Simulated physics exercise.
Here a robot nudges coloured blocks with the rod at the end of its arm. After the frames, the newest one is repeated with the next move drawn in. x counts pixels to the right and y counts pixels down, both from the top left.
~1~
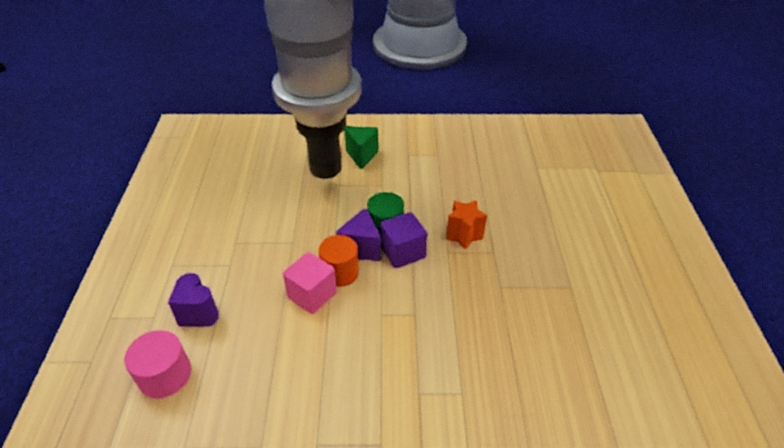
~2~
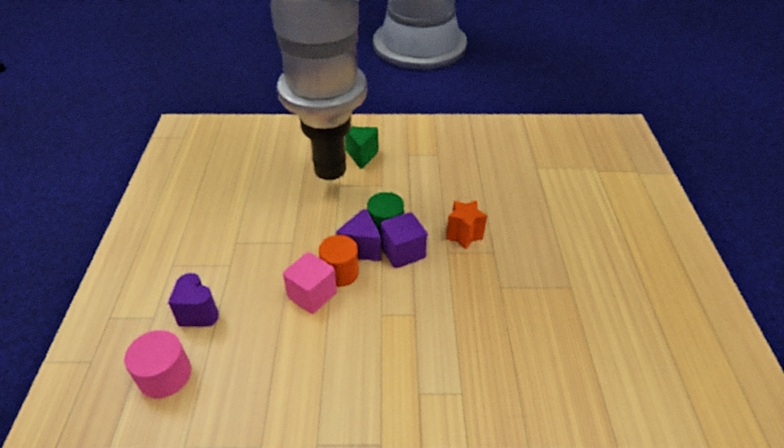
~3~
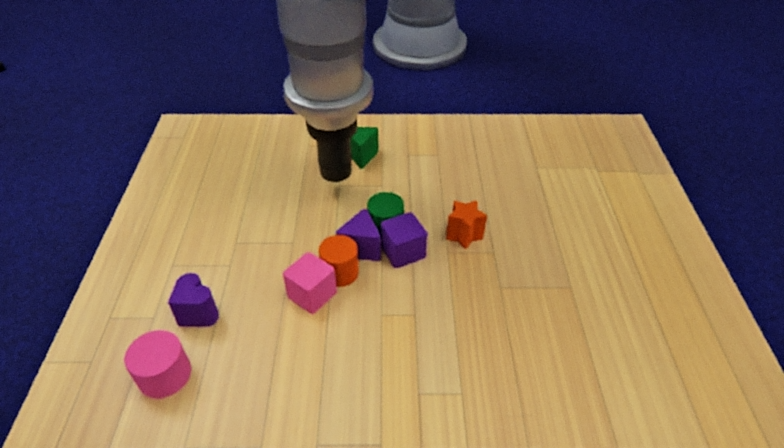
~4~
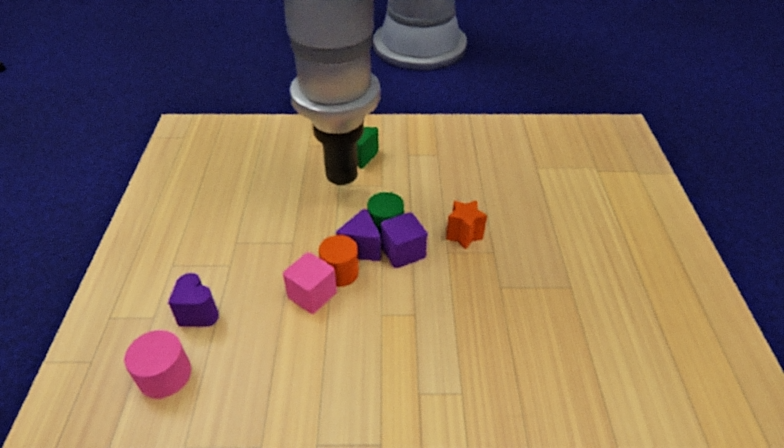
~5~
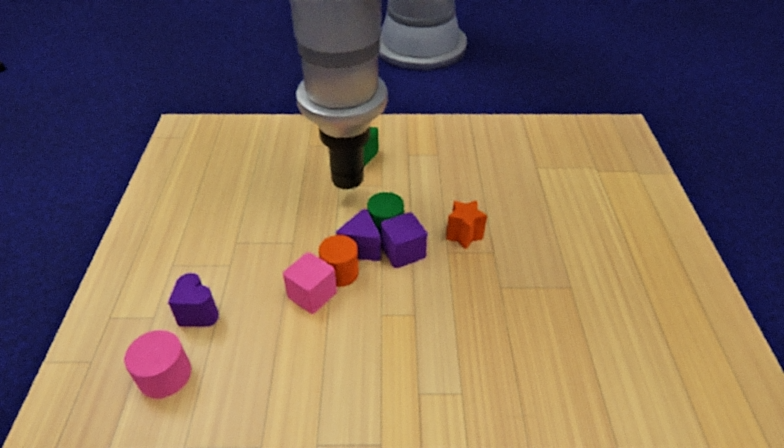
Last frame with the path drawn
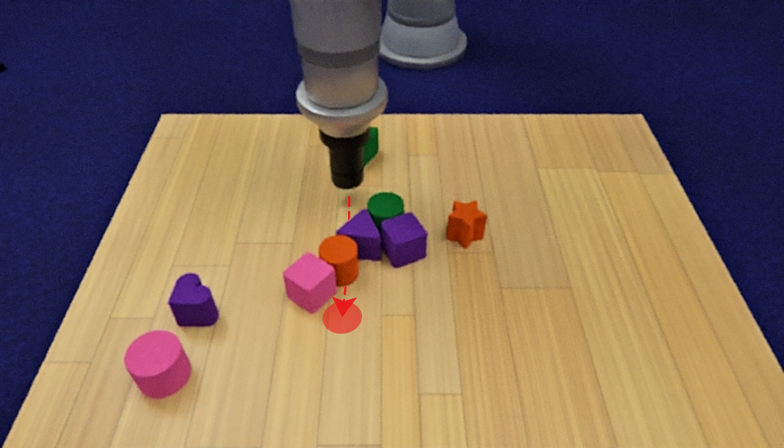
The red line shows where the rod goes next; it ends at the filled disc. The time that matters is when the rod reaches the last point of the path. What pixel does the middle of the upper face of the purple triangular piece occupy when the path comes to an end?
The middle of its upper face will lie at (378, 256).
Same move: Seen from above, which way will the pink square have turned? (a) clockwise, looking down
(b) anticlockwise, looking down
a
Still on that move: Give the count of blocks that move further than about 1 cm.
Three or more.
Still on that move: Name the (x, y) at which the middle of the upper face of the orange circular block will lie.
Final place: (344, 328).
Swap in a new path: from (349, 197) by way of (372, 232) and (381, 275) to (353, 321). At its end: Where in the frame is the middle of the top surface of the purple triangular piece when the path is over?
In the picture, that point is around (334, 325).
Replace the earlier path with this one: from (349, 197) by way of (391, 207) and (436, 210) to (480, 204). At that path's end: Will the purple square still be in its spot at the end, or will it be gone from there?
From what I can tell, it won't keep its place.
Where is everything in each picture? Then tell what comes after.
The first picture shows rod's lower end (326, 170); pink square (308, 270); orange circular block (338, 249); purple triangular piece (360, 225); green circular block (386, 204).
The second picture shows rod (331, 171); blocks still.
The third picture shows rod (336, 173); blocks still.
The fourth picture shows rod (342, 176); blocks still.
The fifth picture shows rod (348, 180); pink square (308, 270); orange circular block (338, 249); purple triangular piece (360, 225); green circular block (386, 204).
Drawn move, straight from (349, 197) to (342, 317).
The first path, step by step. One third of the way, rod (348, 215); purple triangular piece (362, 229).
Two thirds of the way, rod (345, 255); pink square (302, 280), turned 30° clockwise; orange circular block (344, 278); purple triangular piece (379, 252), turned 20° anticlockwise.
At the end, rod (341, 300); pink square (300, 283), turned 50° clockwise; orange circular block (344, 328); purple triangular piece (378, 256), turned 35° anticlockwise; green circular block still.
